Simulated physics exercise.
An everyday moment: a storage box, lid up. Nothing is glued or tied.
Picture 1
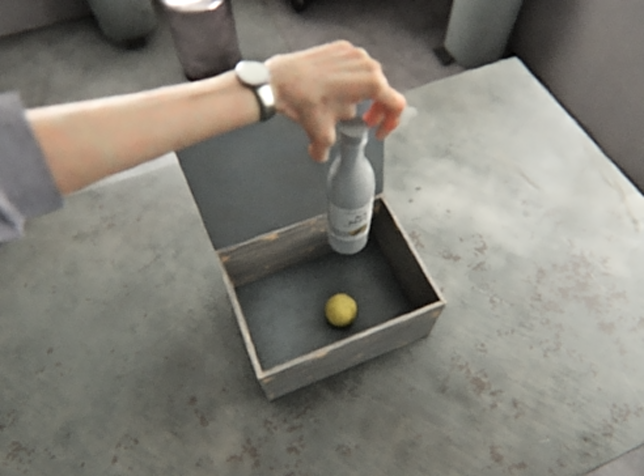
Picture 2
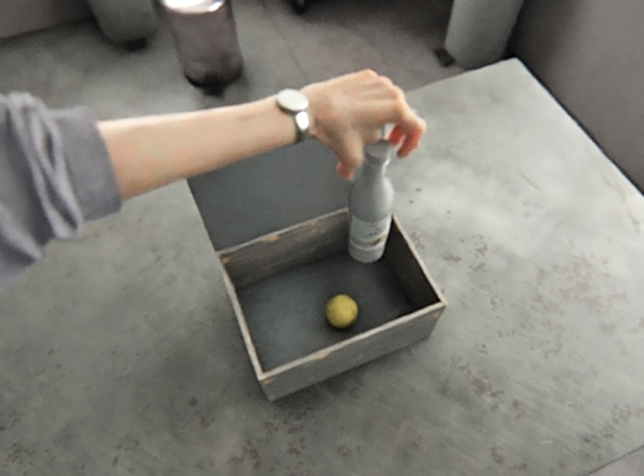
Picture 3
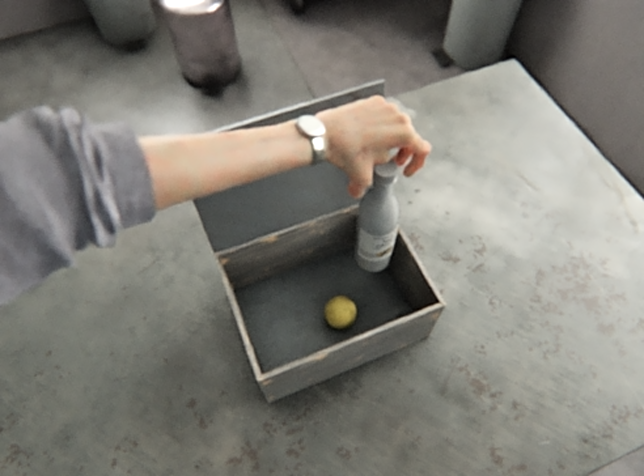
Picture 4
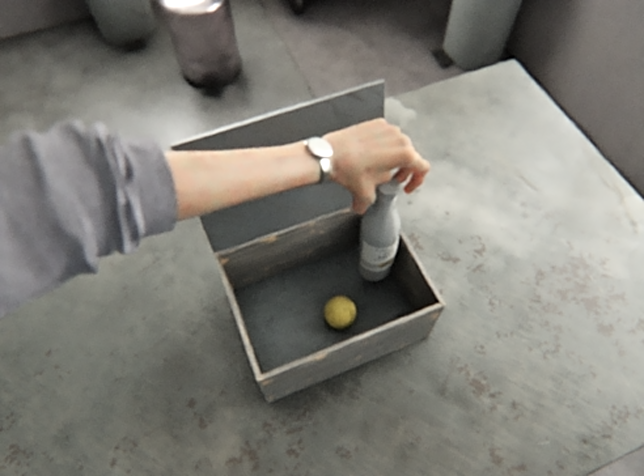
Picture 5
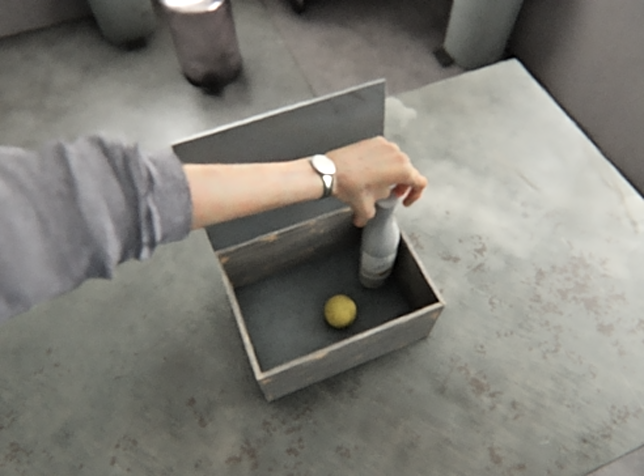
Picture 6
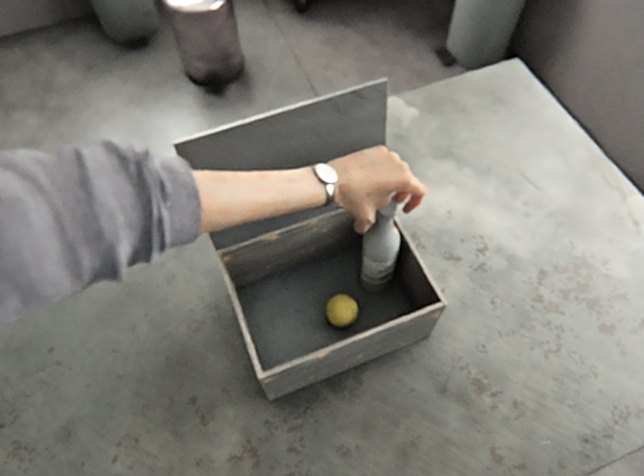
A hand lowers a white bottle into an open box beside a yellow lemon.
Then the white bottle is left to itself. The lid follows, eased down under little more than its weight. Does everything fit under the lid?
In the end the lid is held up.
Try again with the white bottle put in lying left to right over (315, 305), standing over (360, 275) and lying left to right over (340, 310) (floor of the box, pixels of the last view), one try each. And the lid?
First, it closes; second, it stays ajar; third, it sits on the rim.
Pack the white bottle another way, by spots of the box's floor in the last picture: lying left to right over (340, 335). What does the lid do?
Then it closes.
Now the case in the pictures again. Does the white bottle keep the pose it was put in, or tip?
It tips.
Then, 1.50 s later than the last frame, lid 66° above the rim.
Then, 2.30 s later than the last frame, lid 32° above the rim; white bottle tilted by 24° near (394, 272).
When it is over, lid 19° above the rim; lying over in the box, white bottle; yellow lemon as before. End places, in pixels of the last picture, white bottle near (400, 287).
